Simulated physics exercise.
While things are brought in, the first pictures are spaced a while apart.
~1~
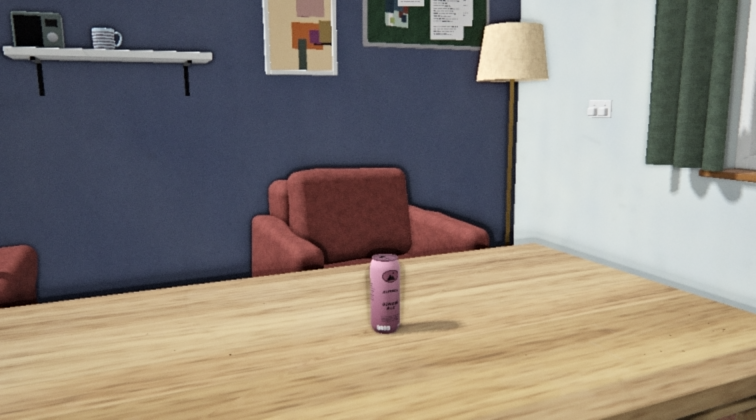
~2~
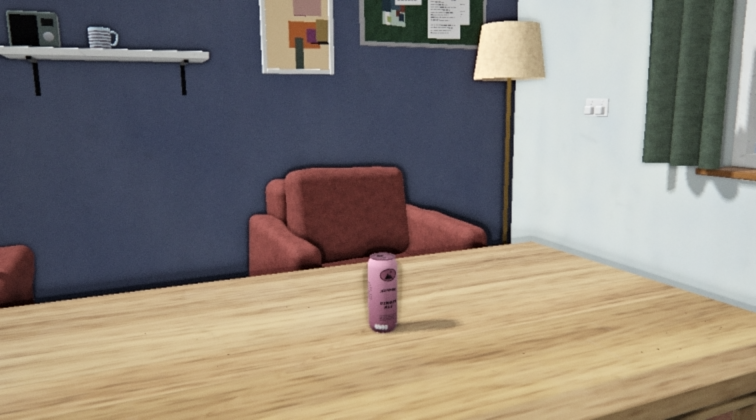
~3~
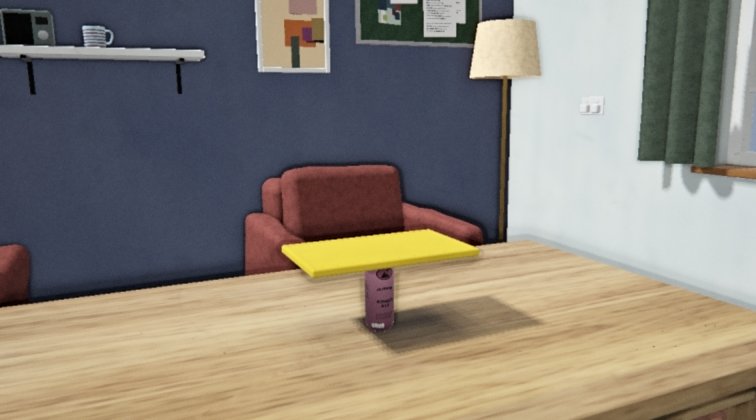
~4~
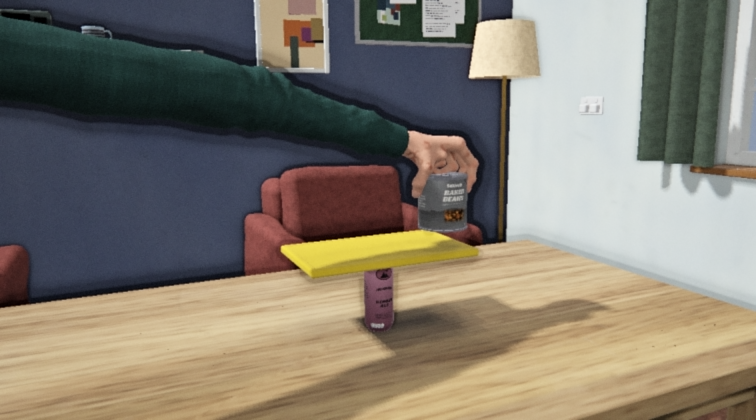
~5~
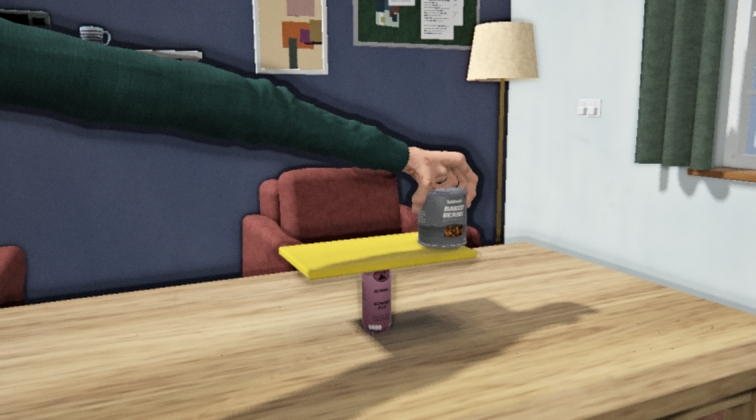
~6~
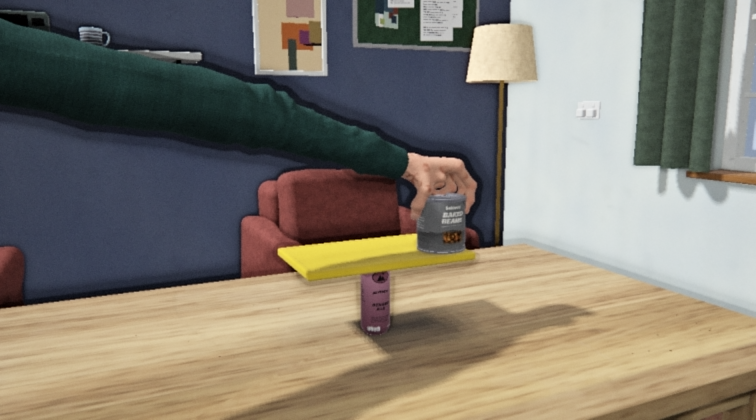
The footage shows a pink can standing on a wooden table, then a yellow lid resting across its top. A hand in a green sleeve reaches in from the left and lowers a grey tin onto the lid's right side, still gripping it.
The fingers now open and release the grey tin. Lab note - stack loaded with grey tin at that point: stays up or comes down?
So the pile doesn't rest quietly where it is.
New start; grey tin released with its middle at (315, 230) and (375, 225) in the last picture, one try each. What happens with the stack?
First try: It gives way; second try: It stays up.
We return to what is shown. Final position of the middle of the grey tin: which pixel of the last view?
Near (510, 305).
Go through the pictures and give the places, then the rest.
In the first picture, the last thing is not in view yet.
In the second picture, the last thing is not in view yet.
In the third picture, the last thing is not in view yet; yellow lid (379, 250).
In the fourth picture, on its way; grey tin (442, 201); yellow lid (378, 251).
In the fifth picture, on its way; grey tin (442, 216); yellow lid (376, 252).
In the sixth picture, set down, still held; grey tin (441, 222); yellow lid (375, 254).
Then, 0.30 s past the last view, grey tin now fallen; yellow lid rocked 57° from its first pose.
Then, 0.50 s past the last view, yellow lid now fallen; pink can rocked 20° from its first pose.
Then, 0.60 s past the last view, pink can on its side.
Finally, fallen, grey tin, yellow lid and pink can. Final places as the last picture's camera would see them, grey tin near (510, 305). The stack comes apart.
